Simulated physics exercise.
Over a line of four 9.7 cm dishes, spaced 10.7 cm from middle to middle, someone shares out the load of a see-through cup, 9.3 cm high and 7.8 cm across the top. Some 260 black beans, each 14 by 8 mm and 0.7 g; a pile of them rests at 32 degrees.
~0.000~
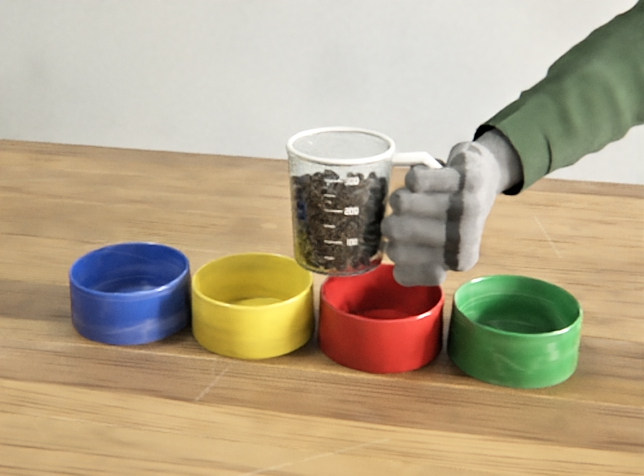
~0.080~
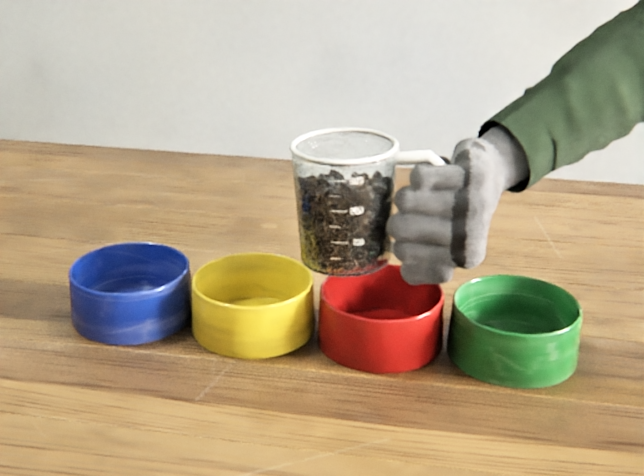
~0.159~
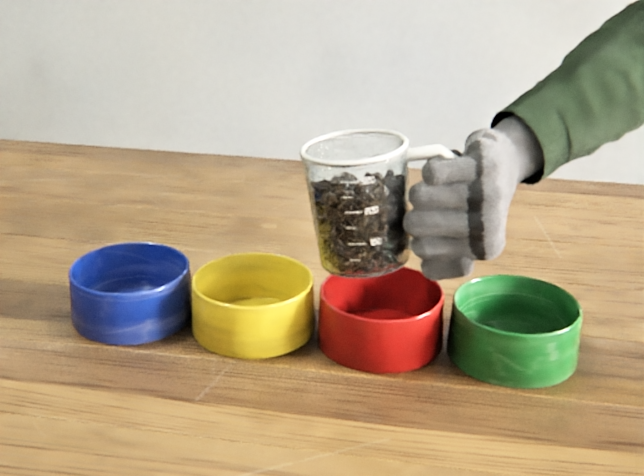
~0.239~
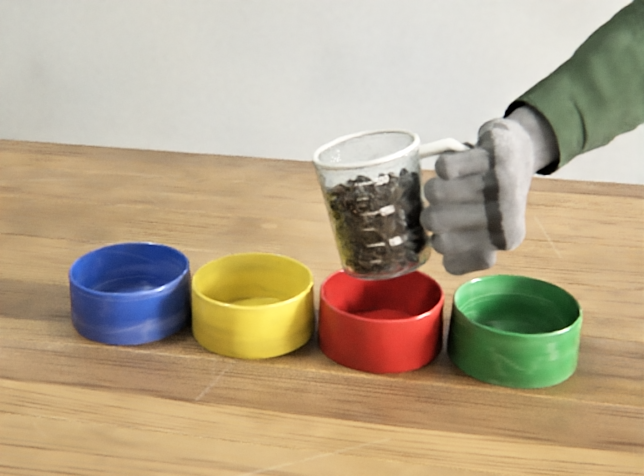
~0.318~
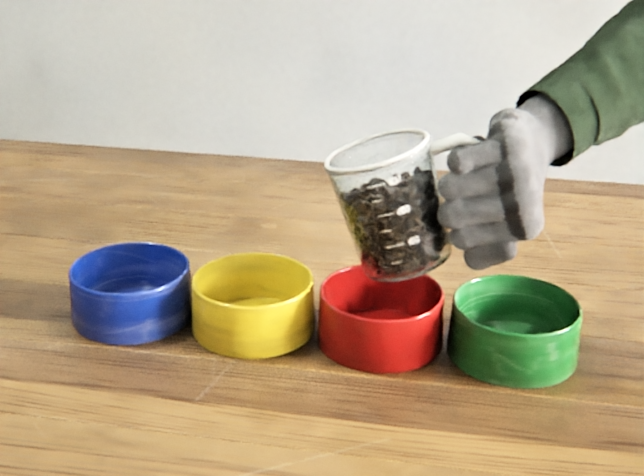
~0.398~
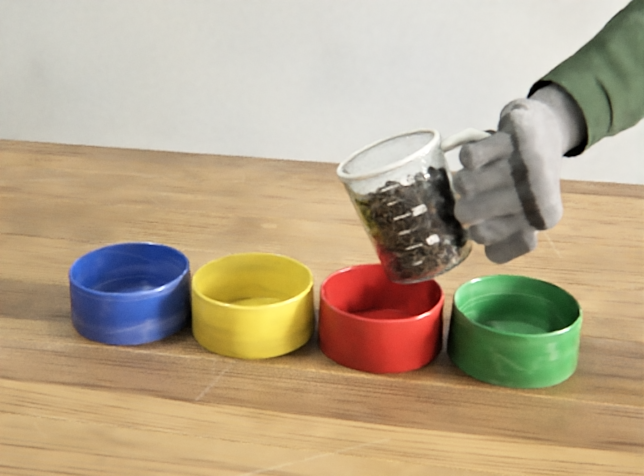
On a wooden table, a gray-gloved hand held a clear measuring cup of dark beans above a row of blue, yellow, red and green dishes, then moved it a little right while tilting it leftward.
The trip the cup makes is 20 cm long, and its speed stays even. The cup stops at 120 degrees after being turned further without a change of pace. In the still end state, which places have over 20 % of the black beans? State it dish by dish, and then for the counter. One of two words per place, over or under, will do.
Red dish - under, blue dish - under, green dish - over, yellow dish - under, counter - under.
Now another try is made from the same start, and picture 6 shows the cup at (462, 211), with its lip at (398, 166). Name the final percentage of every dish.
Per cent kept: Red 0, blue 0, green 100, yellow 0.
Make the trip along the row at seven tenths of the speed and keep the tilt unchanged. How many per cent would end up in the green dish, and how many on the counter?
Shares: Green 100, counter 0.
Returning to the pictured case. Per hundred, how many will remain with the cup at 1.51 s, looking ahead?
Some 95 per cent of the load.
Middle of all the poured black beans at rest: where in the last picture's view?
Once everything settles, the centre is around (516, 323).
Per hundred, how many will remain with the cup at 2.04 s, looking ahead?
Close to 5 per cent of the load, I'd guess.
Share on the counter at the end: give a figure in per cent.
Roughly 0 percent.
Then, at 1.07 s, tilt 69 degrees; cup holds 100 %.
After 1.51 s, tilt 98 degrees; cup holds 95 %, green 5 %.
After 2.04 s, tilt 120 degrees; cup holds 5 %, green 95 %.
In the end, at 2.5 s, red 0 %, blue 0 %, green 100 %, yellow 0 %, counter 0 %.
